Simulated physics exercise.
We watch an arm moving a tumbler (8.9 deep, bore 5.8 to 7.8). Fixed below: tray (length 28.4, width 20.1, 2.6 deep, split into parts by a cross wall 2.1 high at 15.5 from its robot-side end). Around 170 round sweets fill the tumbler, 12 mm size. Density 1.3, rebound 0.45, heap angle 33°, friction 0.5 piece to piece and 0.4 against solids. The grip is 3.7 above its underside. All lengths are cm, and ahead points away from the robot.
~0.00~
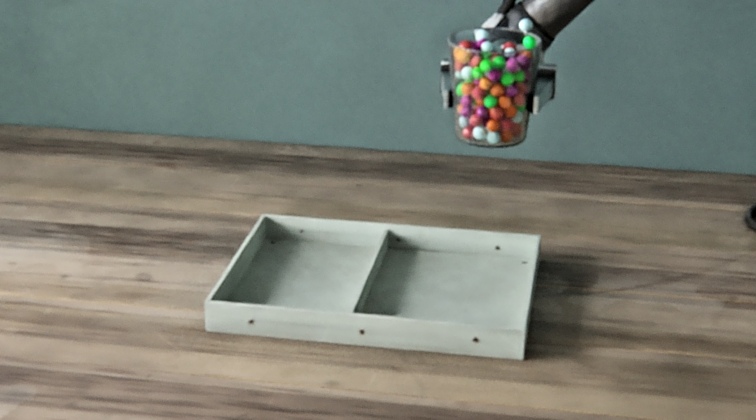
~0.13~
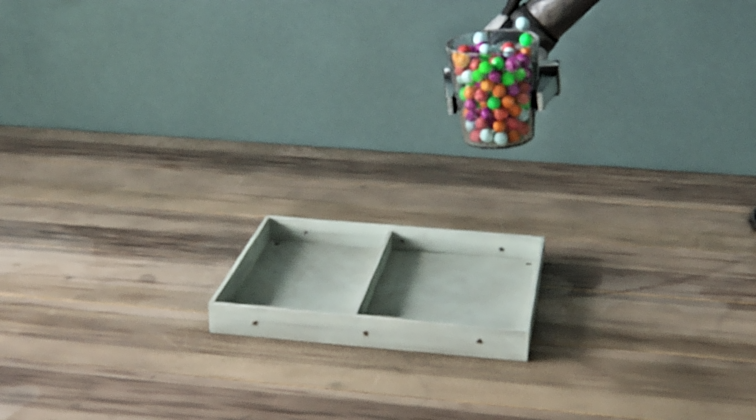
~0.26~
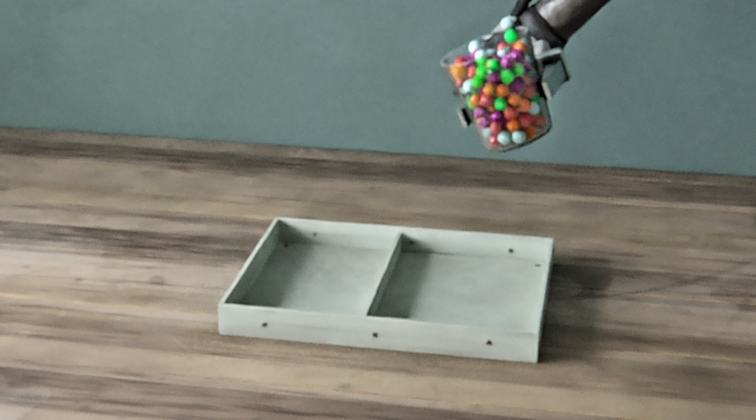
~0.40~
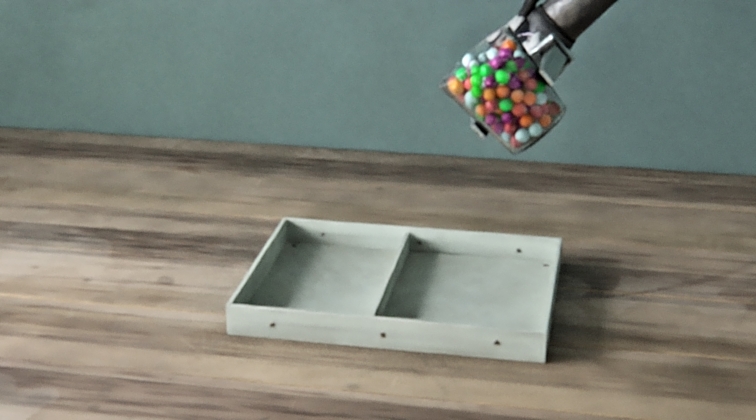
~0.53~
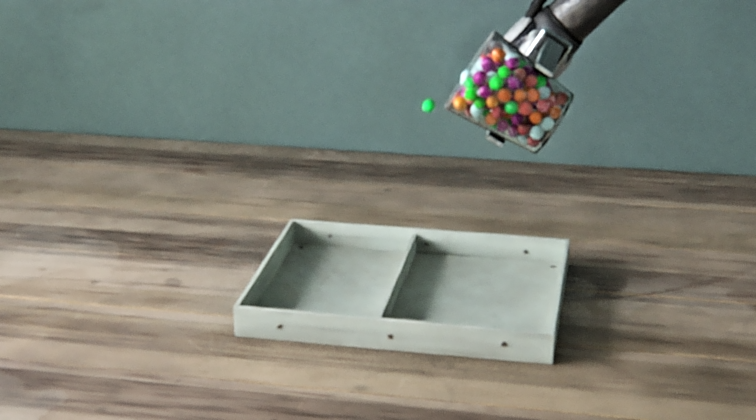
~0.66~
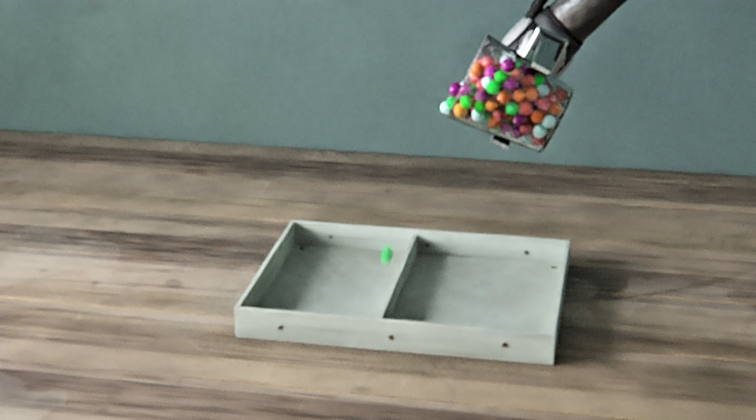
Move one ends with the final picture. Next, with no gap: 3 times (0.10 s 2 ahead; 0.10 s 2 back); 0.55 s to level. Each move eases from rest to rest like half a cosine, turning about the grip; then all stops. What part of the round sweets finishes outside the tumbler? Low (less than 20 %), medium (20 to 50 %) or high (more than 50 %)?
Outside the tumbler the share is medium, 20 to 50 %.
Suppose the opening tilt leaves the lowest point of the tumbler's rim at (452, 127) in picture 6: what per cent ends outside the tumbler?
About 60 per cent.
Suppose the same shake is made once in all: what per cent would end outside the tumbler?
It would be near 15 per cent.
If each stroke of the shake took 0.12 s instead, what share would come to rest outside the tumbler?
In that case some 25 per cent.
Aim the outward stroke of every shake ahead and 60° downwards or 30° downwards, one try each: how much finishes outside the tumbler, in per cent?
About 10 and 20 per cent.
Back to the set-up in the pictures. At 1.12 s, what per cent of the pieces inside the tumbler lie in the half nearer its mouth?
Some 50 per cent.
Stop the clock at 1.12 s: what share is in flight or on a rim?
About 8 per cent.
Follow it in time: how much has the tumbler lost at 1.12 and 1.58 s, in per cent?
About 20, 30.
After 1.12 s, tilted 65° forward, highest piece 23 above the table; 133 in the tumbler, 14 in the far-side part, 7 in the robot-side part, 13 in flight or on a rim.
After 1.58 s, tilted 24° forward, highest piece 24 above the table; 114 in the tumbler, 27 in the far-side part, 26 in the robot-side part.
After 2.01 s, level, highest piece 25 above the table; 114 in the tumbler, 27 in the far-side part, 26 in the robot-side part.
After 3.06 s, level, highest piece 25 above the table; 114 in the tumbler, 27 in the far-side part, 26 in the robot-side part.
At rest, 114 in the tumbler, 27 in the far-side part, 26 in the robot-side part. That is 32 % outside the tumbler.
